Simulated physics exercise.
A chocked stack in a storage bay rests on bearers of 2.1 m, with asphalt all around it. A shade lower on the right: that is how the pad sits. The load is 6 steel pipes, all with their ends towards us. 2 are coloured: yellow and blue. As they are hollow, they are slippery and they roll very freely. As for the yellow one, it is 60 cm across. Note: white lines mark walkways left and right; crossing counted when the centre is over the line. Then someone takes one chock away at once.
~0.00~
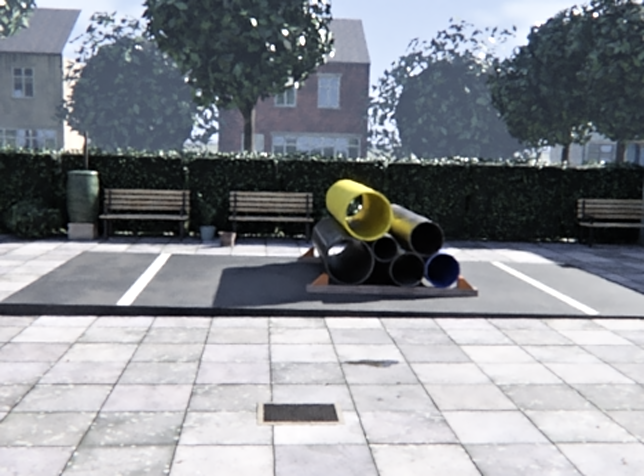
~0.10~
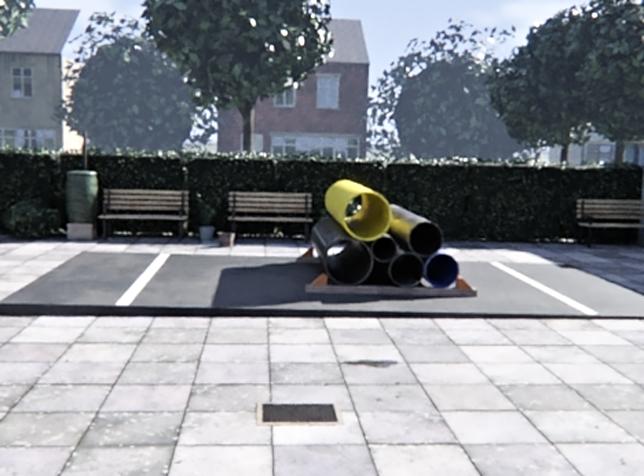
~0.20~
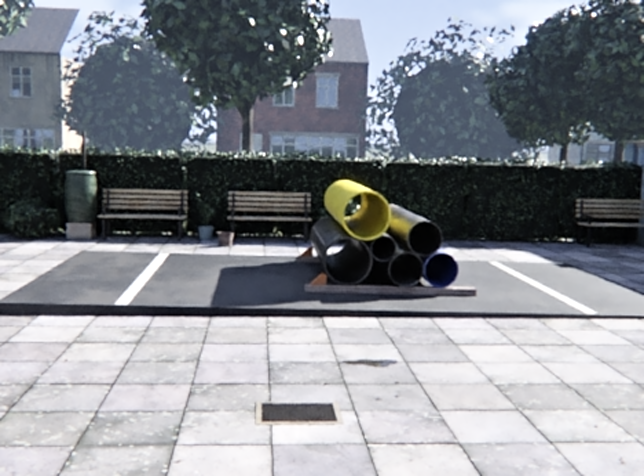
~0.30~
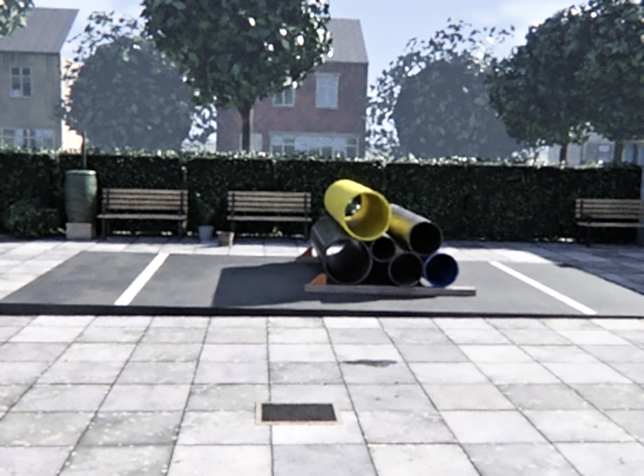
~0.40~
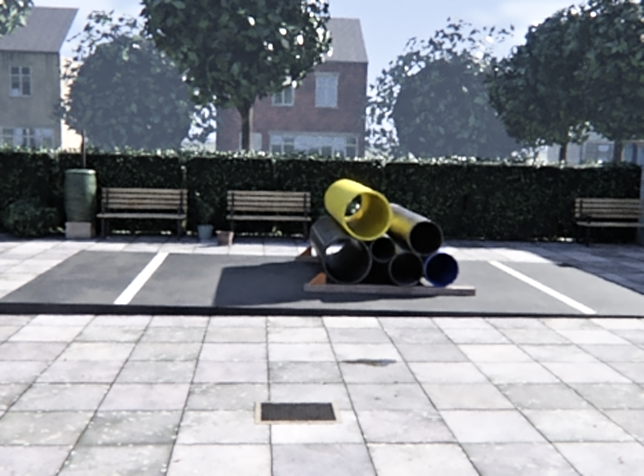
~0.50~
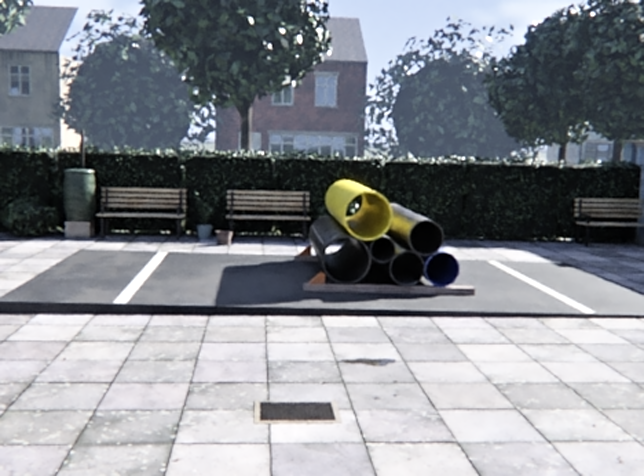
A stack of large hollow pipes, one yellow and the rest black or dark with a blue one at the lower right, sits end-on in a paved square, seen from across pale slabs. It rests on dark asphalt between white lines, with orange wedges at its sides and benches, a hedge, trees and houses behind. The right wedge disappears early on, while the pipes and view stay practically still.
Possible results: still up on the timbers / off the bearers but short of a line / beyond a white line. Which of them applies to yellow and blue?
Yellow - beyond a white line; blue - beyond a white line.
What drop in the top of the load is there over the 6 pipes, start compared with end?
55 cm.
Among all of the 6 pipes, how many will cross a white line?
The number is 4.
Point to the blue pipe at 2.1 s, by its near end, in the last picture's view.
Around (507, 279).
By 2.1 s, yellow is up on others, 80 cm from the bearers' right end, rolling right; blue is off the bearers, 70 cm short of the right line, rolling right; 0 past a line.
By 4.2 s, yellow is on the bearers, 15 cm from the bearers' right end, rolling right; blue is past the right line; 2 past a line.
By 6.7 s, yellow is past the right line; as before, blue; 4 past a line.
Finally (9.5 s), yellow is past the right line; blue is past the right line; 4 past a line.
